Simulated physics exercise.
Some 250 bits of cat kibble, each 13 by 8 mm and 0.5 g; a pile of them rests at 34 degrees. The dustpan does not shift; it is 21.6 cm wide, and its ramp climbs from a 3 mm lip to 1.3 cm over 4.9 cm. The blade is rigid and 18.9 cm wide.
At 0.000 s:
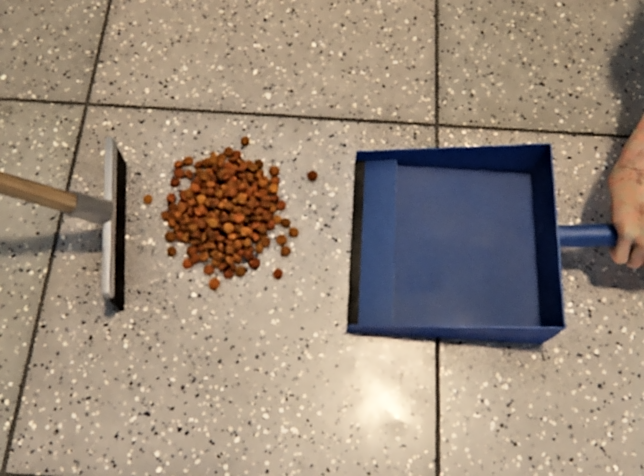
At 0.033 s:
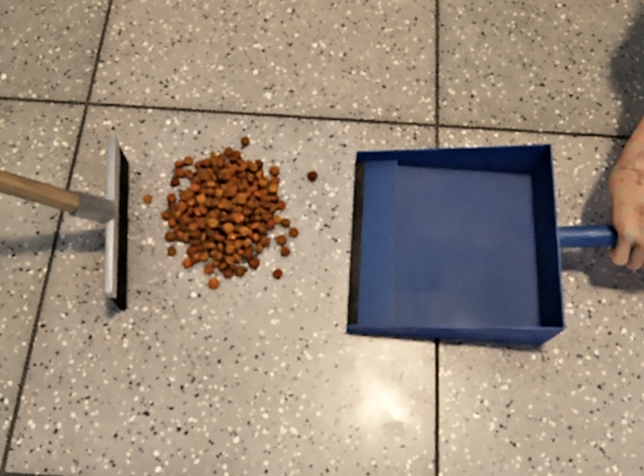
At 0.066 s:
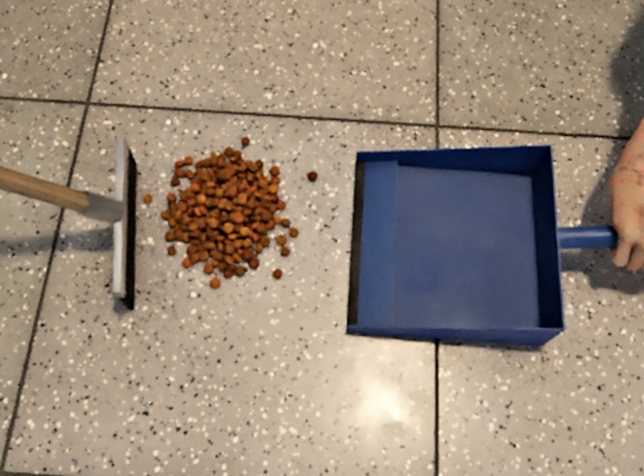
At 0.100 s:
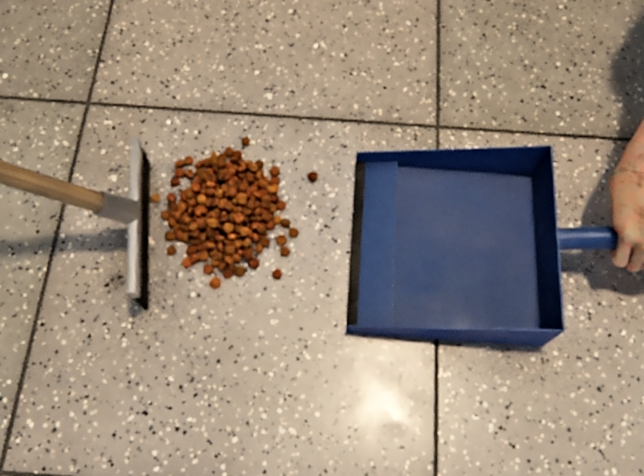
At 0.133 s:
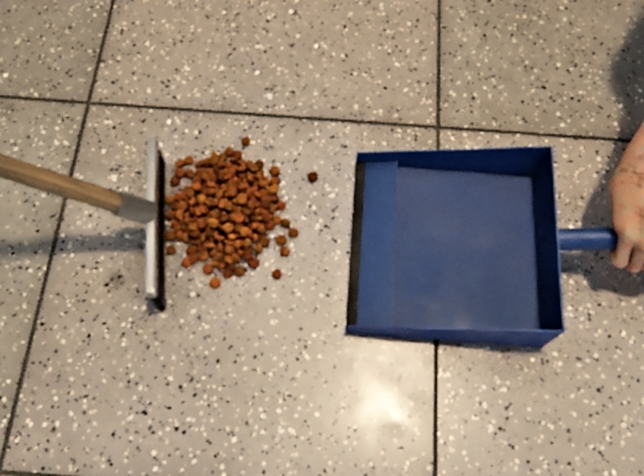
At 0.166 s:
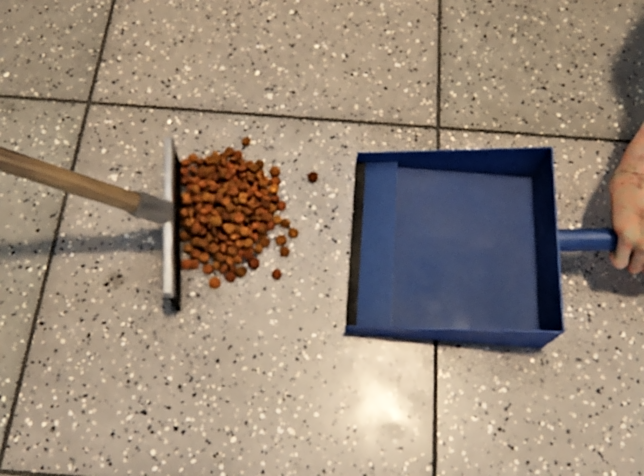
A wooden-handled blade slides right across the speckled floor and pushes into a kibble pile.
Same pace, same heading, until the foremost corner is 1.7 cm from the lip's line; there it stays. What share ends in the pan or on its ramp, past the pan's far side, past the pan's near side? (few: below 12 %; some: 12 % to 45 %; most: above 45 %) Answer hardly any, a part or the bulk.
Pan: A part, far side: A part, near side: Hardly any.
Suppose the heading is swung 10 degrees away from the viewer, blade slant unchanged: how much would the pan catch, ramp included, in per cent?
It would be near 35 per cent.
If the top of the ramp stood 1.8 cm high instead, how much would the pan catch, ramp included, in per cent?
Then about 30 per cent.
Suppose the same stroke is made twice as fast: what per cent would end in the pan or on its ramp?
In that case some 45 per cent.
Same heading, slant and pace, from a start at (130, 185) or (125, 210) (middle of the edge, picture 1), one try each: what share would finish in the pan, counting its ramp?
About 35 and 40 per cent.
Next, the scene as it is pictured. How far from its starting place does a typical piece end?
Roughly 16 cm.
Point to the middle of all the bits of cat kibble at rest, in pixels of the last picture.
At about (349, 203).
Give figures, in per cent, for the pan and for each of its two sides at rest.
Pan 35; far side 20; near side 0.
Then, at 0.33 s, middle of the blade 11 cm from the lip; 0 % over the lip, far side 10 %, near side 0 %.
Then, at 0.43 s, middle of the blade 5 cm from the lip; 5 % over the lip, far side 15 %, near side 0 %.
Then, at 0.67 s, middle of the blade 3 cm from the lip; 35 % over the lip, far side 20 %, near side 0 %.
At rest (1.2 s), pan 35 %, far side 20 %, near side 0 %, in front of the lip or behind the blade 45 %.
